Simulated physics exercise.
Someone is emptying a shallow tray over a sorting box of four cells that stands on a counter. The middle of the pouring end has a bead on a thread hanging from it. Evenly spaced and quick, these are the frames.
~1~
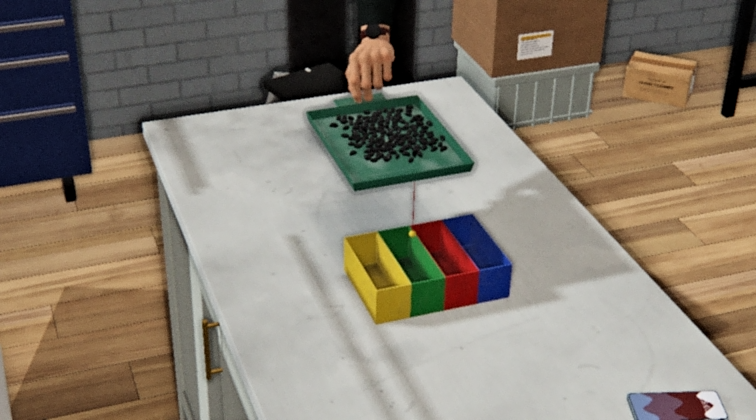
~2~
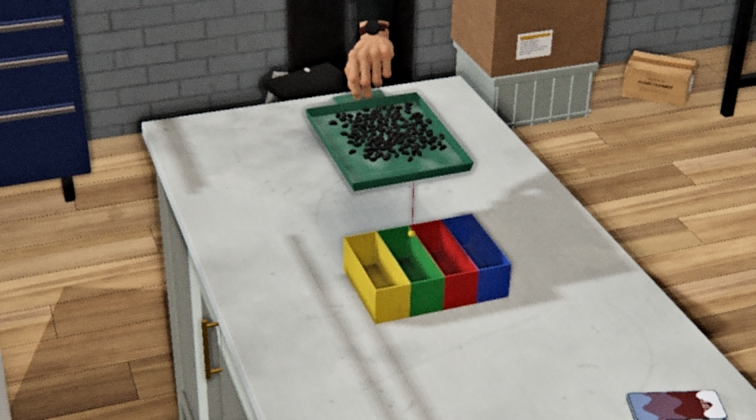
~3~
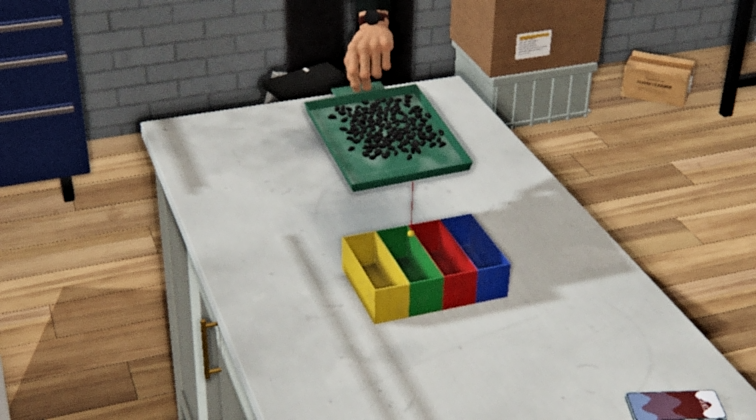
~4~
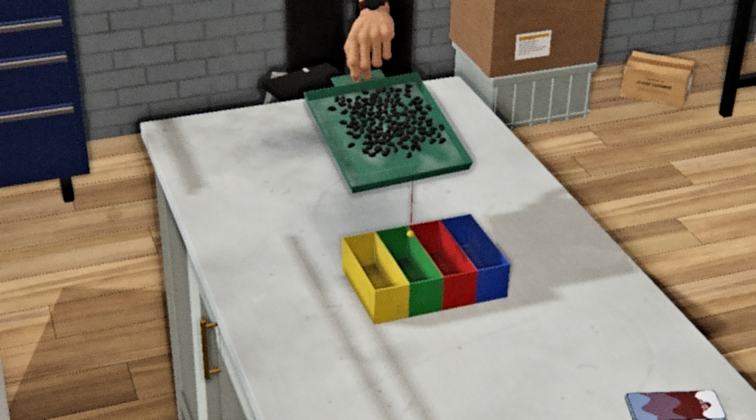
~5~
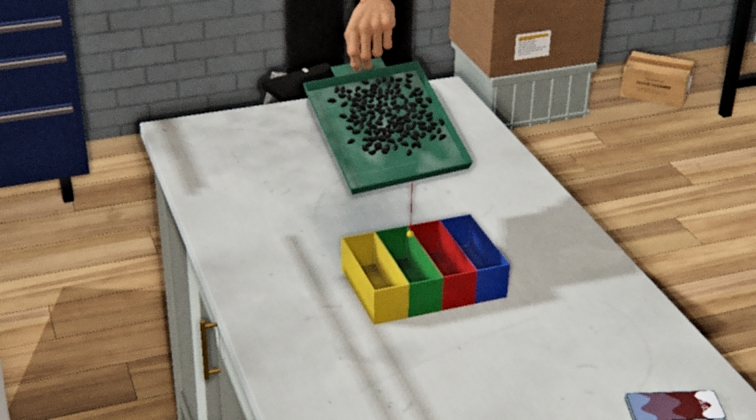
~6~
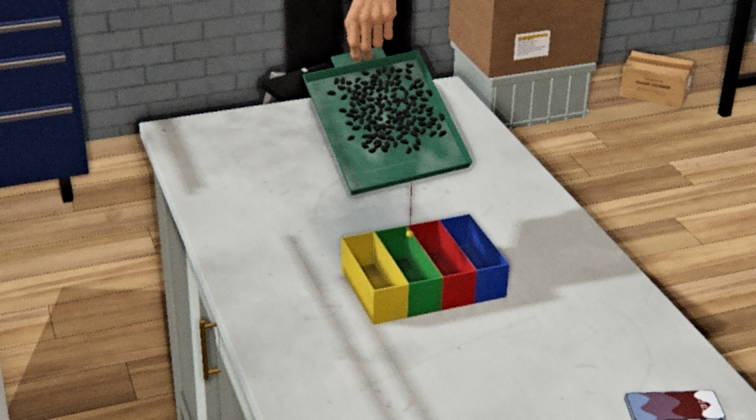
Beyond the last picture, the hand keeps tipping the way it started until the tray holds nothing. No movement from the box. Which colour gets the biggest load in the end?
The yellow cell gets the biggest load.
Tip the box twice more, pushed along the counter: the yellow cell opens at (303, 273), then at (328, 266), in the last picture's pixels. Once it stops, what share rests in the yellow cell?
First position: Some 0 %; second position: Some 10 %.
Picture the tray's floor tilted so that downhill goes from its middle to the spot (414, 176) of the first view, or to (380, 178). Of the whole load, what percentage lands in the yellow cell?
In order, some 20 % and some 60 %.
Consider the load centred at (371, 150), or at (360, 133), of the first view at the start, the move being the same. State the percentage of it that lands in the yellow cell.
Roughly 50 and 50 percent, in that order.
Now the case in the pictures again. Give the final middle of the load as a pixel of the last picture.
Roughly at (392, 297), give or take.
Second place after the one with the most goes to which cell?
Behind the top one comes the green cell.
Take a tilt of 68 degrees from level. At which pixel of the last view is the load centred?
Centre estimate: (392, 170).
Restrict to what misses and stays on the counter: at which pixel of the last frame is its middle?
The centre sits close to (324, 327).
Shortly afterwards, tray tipped steeply; all but a few on the tray; only a few in the green cell; a little falling or outside the box.
Next, tray tipped past a quarter turn; near a third on the tray; near a quarter in the yellow cell; a little in the green cell; a little in the red cell; only a few in the blue cell; near a quarter falling or outside the box.
Some moments later, tray tipped past a quarter turn; near half in the yellow cell; near a quarter in the green cell; a little in the red cell; only a few in the blue cell; a little falling or outside the box.
In the end, tray tipped past a quarter turn; near half in the yellow cell; near a quarter in the green cell; a little in the red cell; only a few in the blue cell; a little outside the box.
